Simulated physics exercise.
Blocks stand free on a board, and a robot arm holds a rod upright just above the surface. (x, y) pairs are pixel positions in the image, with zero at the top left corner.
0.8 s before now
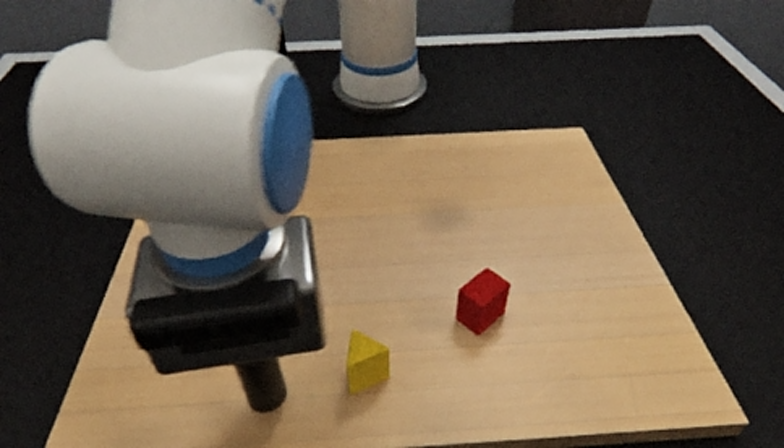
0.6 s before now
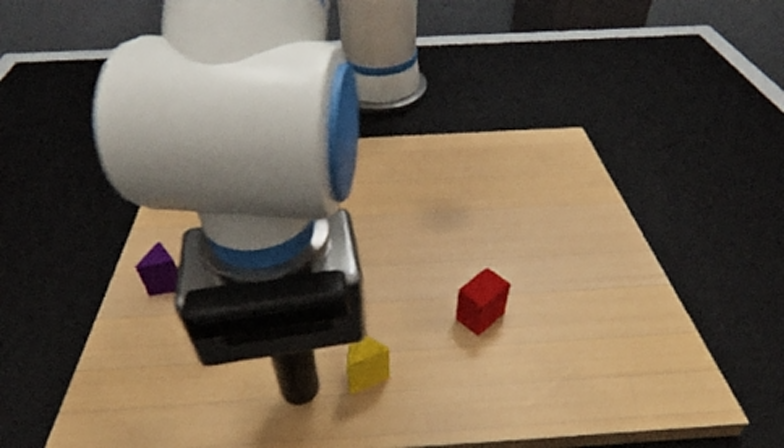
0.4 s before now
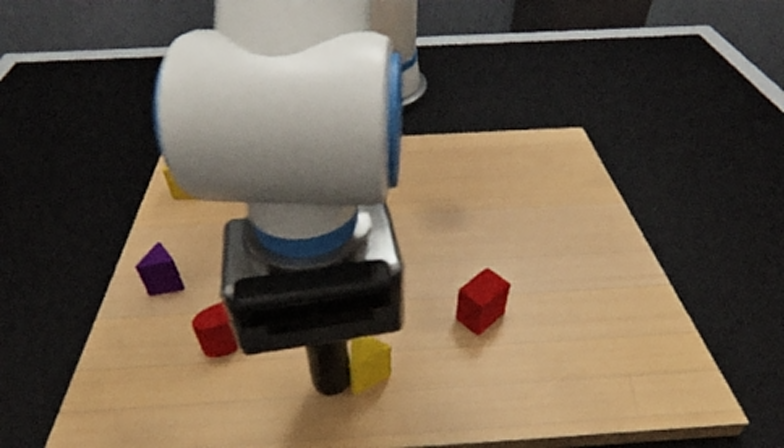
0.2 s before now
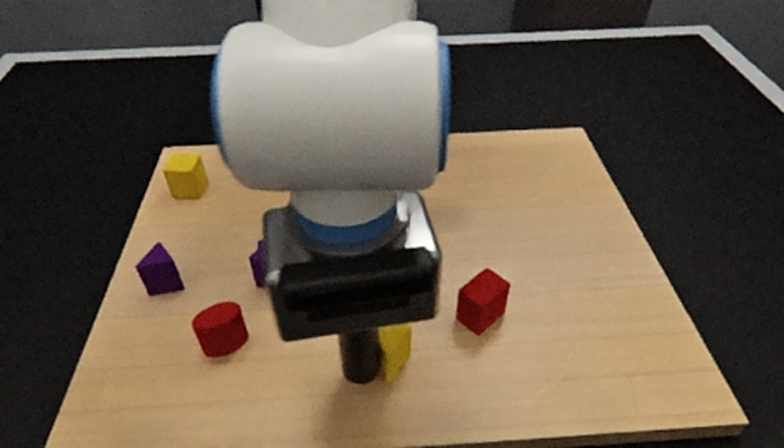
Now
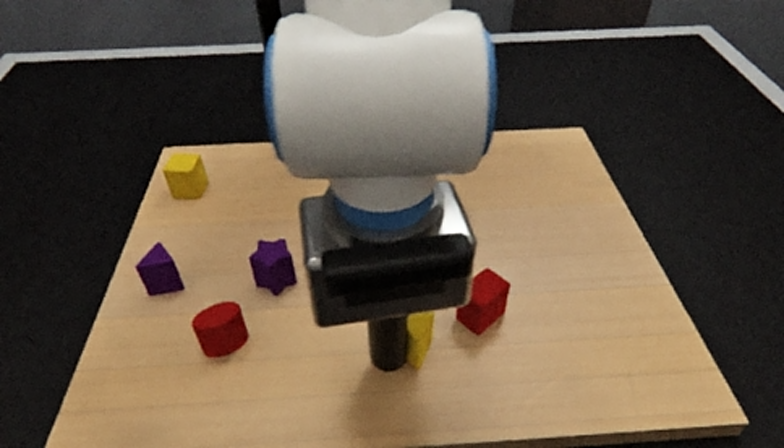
On a wooden board scattered with colored blocks, a robot arm swept its upright black rod to the right, met the yellow triangle, and pushed it over toward the red block.
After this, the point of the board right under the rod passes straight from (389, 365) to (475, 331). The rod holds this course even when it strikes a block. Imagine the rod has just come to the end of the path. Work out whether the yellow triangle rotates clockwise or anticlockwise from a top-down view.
It is turned anticlockwise.
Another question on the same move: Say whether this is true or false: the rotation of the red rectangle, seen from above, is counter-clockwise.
That claim is false.
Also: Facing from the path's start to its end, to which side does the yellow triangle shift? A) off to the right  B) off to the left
That would be B.
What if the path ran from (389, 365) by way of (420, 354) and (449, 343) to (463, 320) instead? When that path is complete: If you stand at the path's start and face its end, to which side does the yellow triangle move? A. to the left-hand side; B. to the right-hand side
Correct choice: A.
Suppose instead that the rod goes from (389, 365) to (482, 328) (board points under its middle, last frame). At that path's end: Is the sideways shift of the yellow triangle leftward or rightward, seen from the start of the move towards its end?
Left.
The first path, step by step. Halfway along, rod (434, 338); yellow triangle (457, 299), turned 25° anticlockwise; red rectangle (491, 282), turned 15° clockwise.
At the end, rod (477, 322); yellow triangle (475, 277), turned 45° anticlockwise; red rectangle (508, 271), turned 20° clockwise.
